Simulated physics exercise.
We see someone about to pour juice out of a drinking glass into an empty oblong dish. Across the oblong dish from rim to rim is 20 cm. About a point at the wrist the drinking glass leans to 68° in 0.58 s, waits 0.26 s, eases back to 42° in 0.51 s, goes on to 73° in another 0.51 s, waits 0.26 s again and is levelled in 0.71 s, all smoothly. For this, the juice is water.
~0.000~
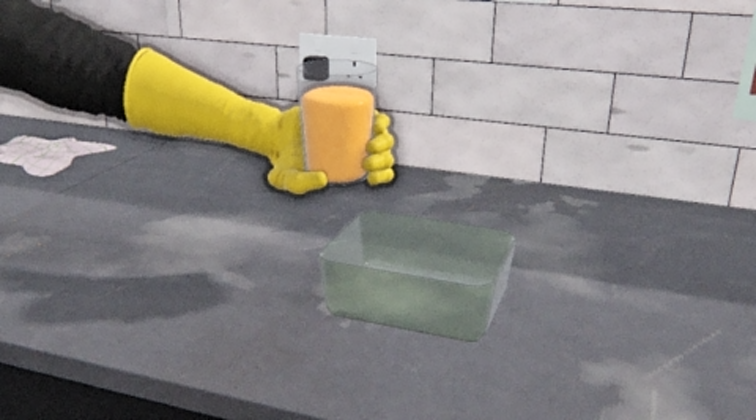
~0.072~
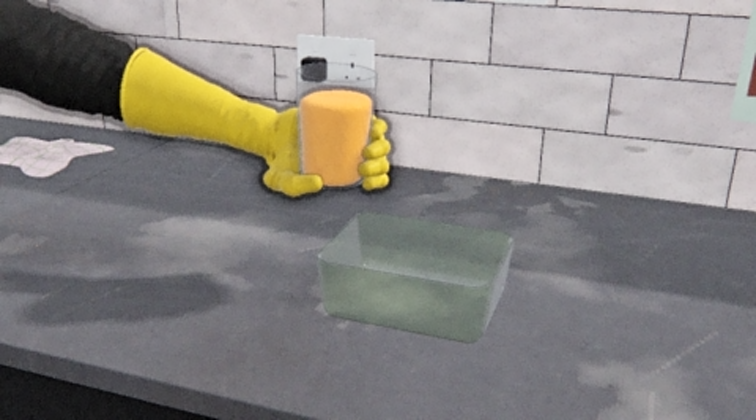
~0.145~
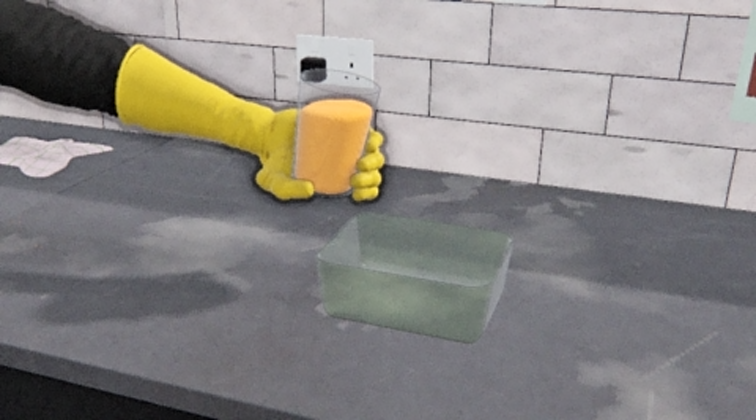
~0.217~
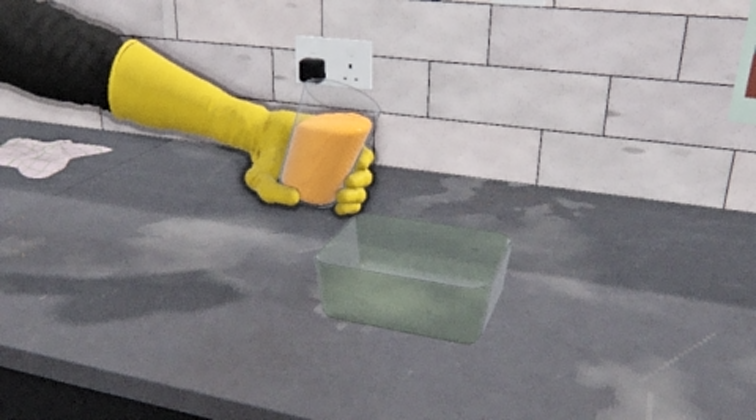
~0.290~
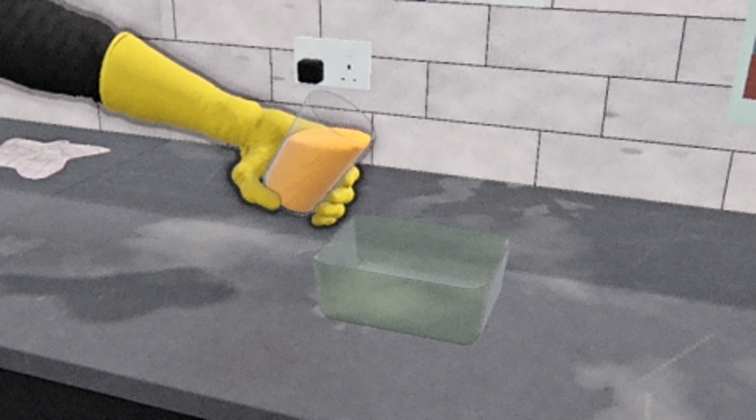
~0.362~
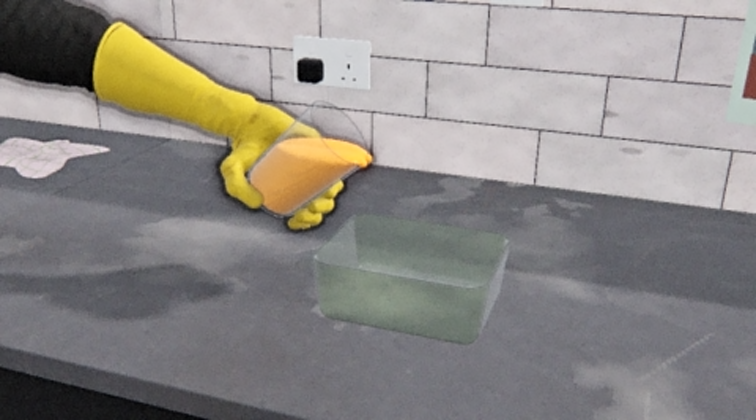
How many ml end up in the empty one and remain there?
Roughly 235 ml.
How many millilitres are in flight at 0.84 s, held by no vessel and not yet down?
I'd put it near 40 ml.
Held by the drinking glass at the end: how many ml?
190 ml, roughly.
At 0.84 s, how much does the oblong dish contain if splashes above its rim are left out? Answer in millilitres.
Some 90 ml.
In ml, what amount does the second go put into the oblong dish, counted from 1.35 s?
About 80 ml.
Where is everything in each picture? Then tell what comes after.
In the first picture, it leans 0°; its right rim is at (375, 73); the juice meets the walls at (307, 91) and (373, 98); the oblong dish's rim runs from (340, 234) to (505, 260).
In the second picture, it leans 3°; its right rim is at (374, 79); the juice meets the walls at (306, 96) and (371, 102).
In the third picture, it leans 10°; its right rim is at (377, 94); the juice meets the walls at (305, 105) and (372, 110).
In the fourth picture, it leans 21°; its right rim is at (377, 117); the juice meets the walls at (301, 122) and (372, 124).
In the fifth picture, it leans 34°; its right rim is at (372, 142); the juice meets the walls at (284, 145) and (371, 140).
In the sixth picture, it leans 47°; its right rim is at (363, 164); the juice meets the walls at (265, 156) and (363, 154); 1 per cent is over the edge.
By 0.84 s the tilt is 68° and the oblong dish has 90 ml, the drinking glass 290 ml, and 0 ml is on the counter.
By 1.35 s the tilt is 42° and the oblong dish has 160 ml, the drinking glass 260 ml, and 0 ml is on the counter.
By 2.12 s the tilt is 73° and the oblong dish has 200 ml, the drinking glass 205 ml, and 0 ml is on the counter.
By 2.63 s the tilt is 14° and the oblong dish has 235 ml, the drinking glass 185 ml, and 0 ml is on the counter.
At rest the oblong dish has 235 ml, the drinking glass 185 ml, and 0 ml is on the counter.
